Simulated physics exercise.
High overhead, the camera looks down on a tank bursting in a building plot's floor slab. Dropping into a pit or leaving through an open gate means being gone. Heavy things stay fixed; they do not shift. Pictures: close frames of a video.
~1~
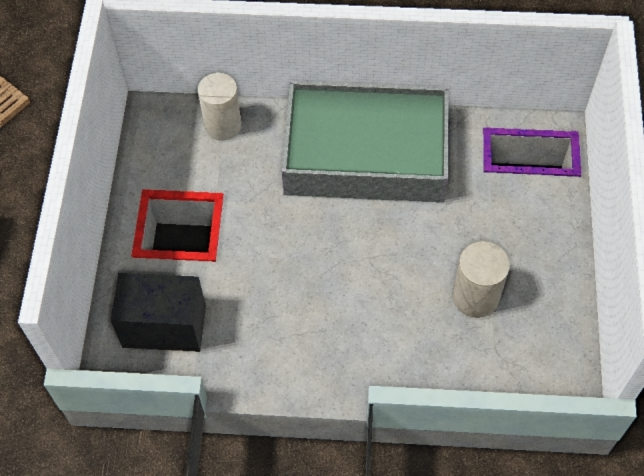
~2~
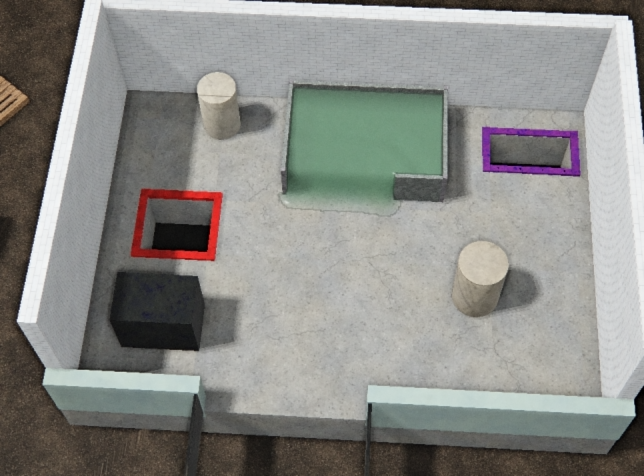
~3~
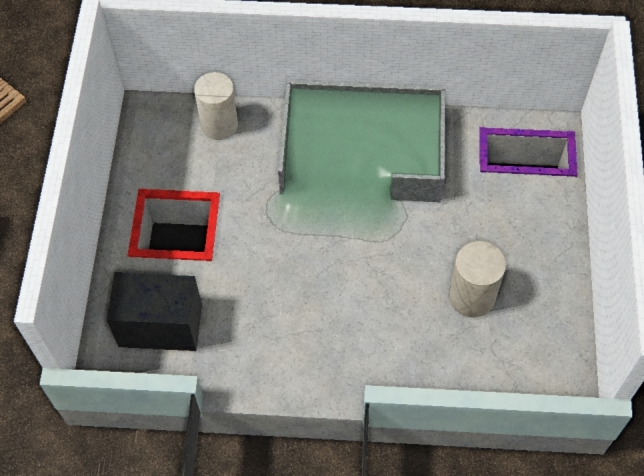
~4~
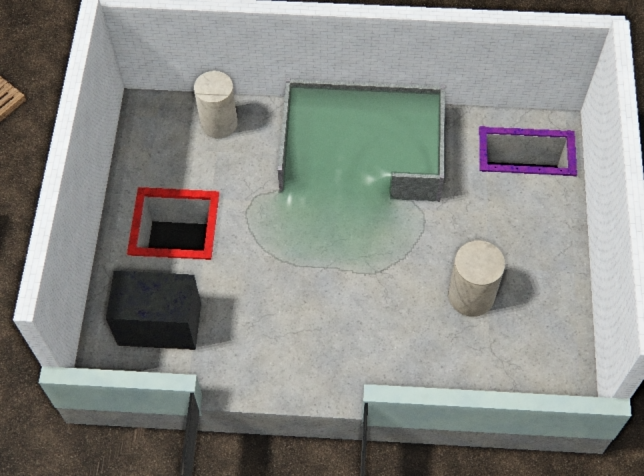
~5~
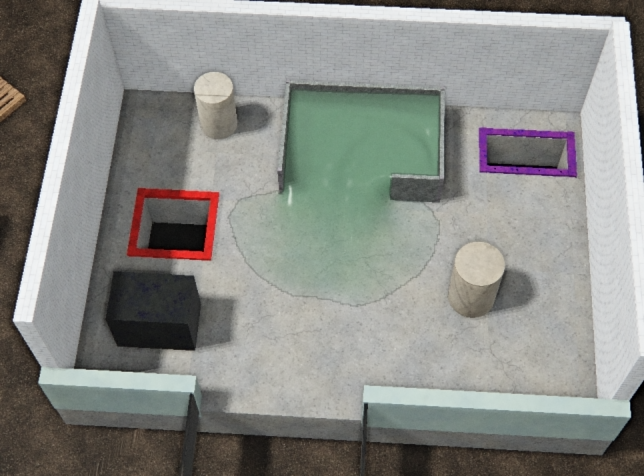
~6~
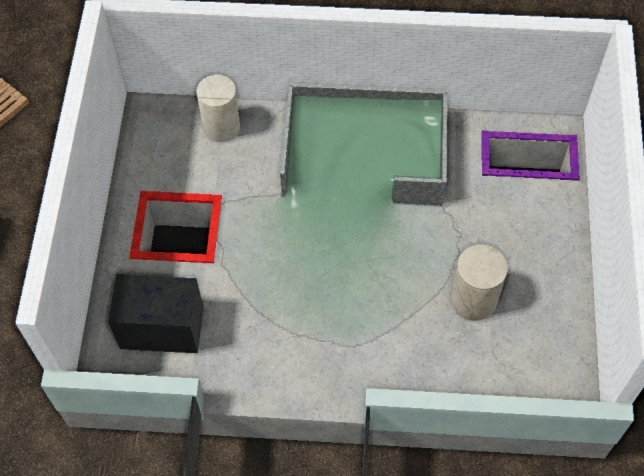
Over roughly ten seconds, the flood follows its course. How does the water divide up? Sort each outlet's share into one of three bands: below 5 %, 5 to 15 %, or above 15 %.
Shares: The gate gets above 15 %; the red pit gets below 5 %; the purple pit gets below 5 %.
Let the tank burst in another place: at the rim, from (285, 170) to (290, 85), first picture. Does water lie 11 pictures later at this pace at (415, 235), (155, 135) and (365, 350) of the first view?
Note, points one to three: Unreached / reached and soaked / unreached.
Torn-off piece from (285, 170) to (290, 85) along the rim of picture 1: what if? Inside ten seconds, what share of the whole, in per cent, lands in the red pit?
The red pit takes 30 per cent.
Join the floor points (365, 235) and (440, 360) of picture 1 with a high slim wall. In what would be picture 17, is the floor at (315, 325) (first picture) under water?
Verdict: Under water.
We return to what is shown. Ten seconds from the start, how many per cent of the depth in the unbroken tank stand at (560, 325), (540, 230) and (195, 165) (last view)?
Readings in order: Around 6, 8 and 2 %.
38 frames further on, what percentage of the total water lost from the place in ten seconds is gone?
I get 80 percent.
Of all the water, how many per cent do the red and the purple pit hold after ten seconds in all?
In order, near 0 and 0 in a hundred.
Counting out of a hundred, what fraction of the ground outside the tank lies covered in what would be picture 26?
Close to 55 %.
A moment on, water covers 35 % of the floor; the gate 2 %, the red pit 0 %, the purple pit 0 %.
Next, water covers 45 % of the floor; the gate 13 %, the red pit 0 %, the purple pit 0 %.
Then, water covers 55 % of the floor; the gate 28 %, the red pit 0 %, the purple pit 0 %.
Later, water covers 70 % of the floor; the gate 43 %, the red pit 0 %, the purple pit 0 %.
In the end, water covers 85 % of the floor; the gate 53 %, the red pit 0 %, the purple pit 0 %.
